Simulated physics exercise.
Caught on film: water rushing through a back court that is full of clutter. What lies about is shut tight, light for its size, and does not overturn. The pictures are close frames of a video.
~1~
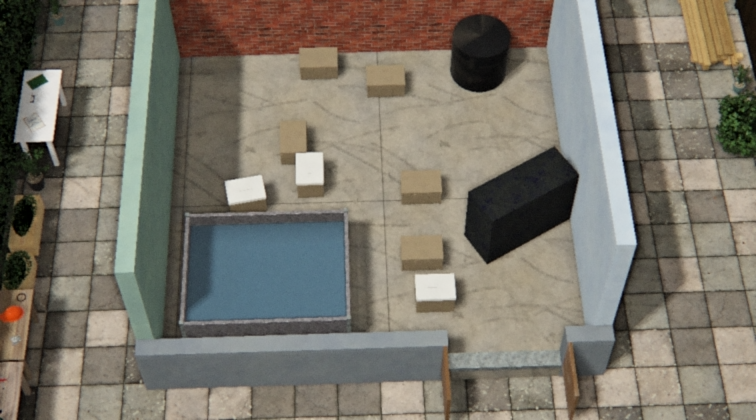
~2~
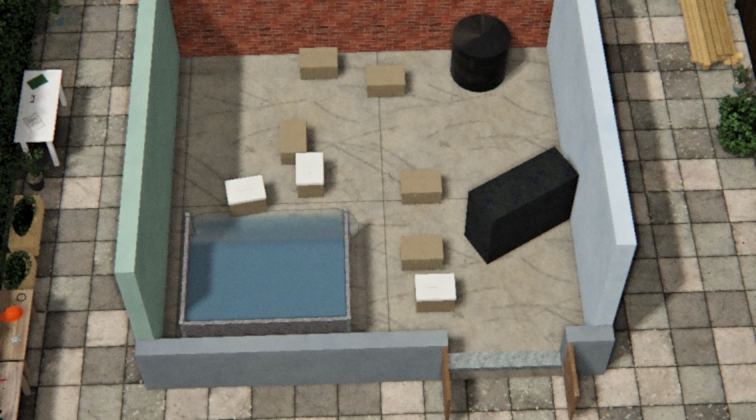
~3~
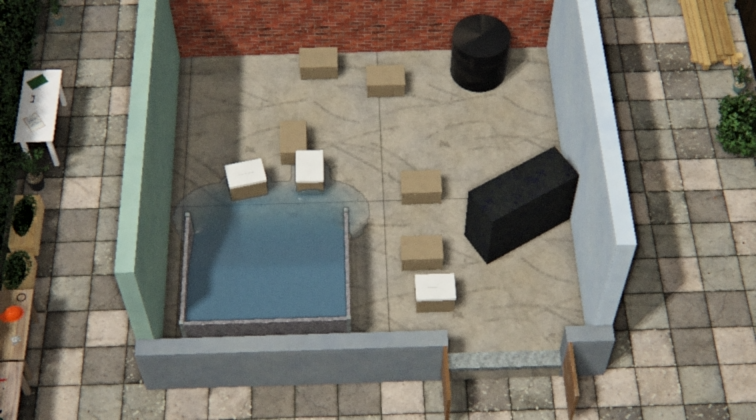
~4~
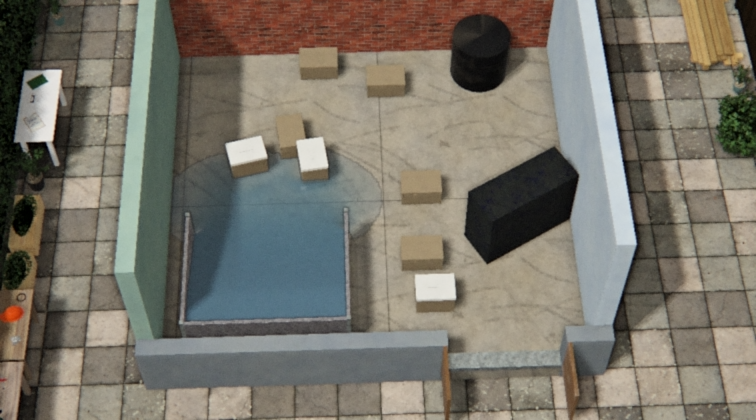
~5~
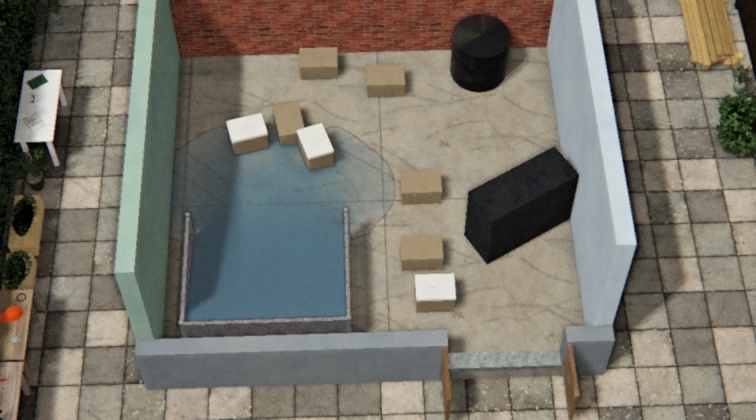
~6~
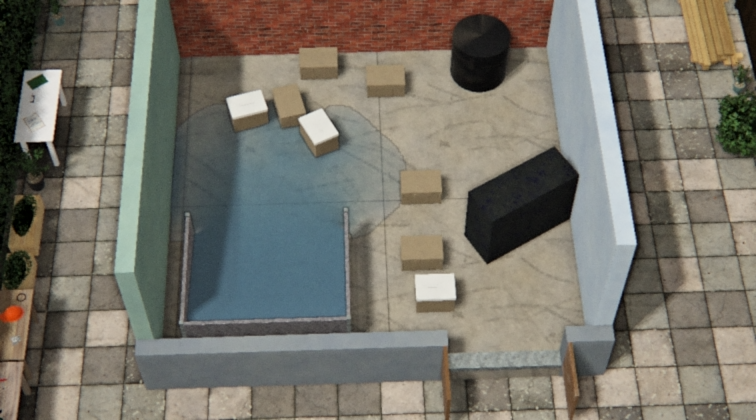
The clip opens on a walled court with scattered white-topped and tan boxes, a black barrel, a dark block and a pool of blue water. The pool's far side opens and water spreads across the floor, pushing two white-topped boxes and then nudging a tan one toward the brick wall.
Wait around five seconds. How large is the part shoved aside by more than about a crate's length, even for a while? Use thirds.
That comes to at least two thirds.
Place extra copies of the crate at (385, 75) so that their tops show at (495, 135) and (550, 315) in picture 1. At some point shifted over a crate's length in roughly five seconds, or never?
One after the other: Pushed that far, short of that.
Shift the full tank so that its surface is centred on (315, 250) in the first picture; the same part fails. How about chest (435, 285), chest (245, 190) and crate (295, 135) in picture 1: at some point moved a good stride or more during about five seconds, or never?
As listed: Never so far, yes, that far or more.
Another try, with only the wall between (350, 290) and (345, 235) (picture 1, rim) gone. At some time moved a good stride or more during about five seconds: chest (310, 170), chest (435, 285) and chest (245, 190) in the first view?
In turn: Less than that, that far or more, never so far.
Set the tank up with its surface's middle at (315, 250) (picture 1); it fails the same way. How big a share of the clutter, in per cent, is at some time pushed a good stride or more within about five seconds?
Near 60 in a hundred.
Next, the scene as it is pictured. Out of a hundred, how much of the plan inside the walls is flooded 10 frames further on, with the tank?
Some 60 per cent.
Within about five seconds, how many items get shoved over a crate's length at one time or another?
That makes 6.
A moment on, 3 of 8 are well off their spots; 1 afloat.
Next, 4 of 8 are well off their spots; 5 afloat.
Later, 5 of 8 are well off their spots; 5 afloat.
In the end, 6 of 8 are well off their spots, and 6 have been at some point; 6 afloat.
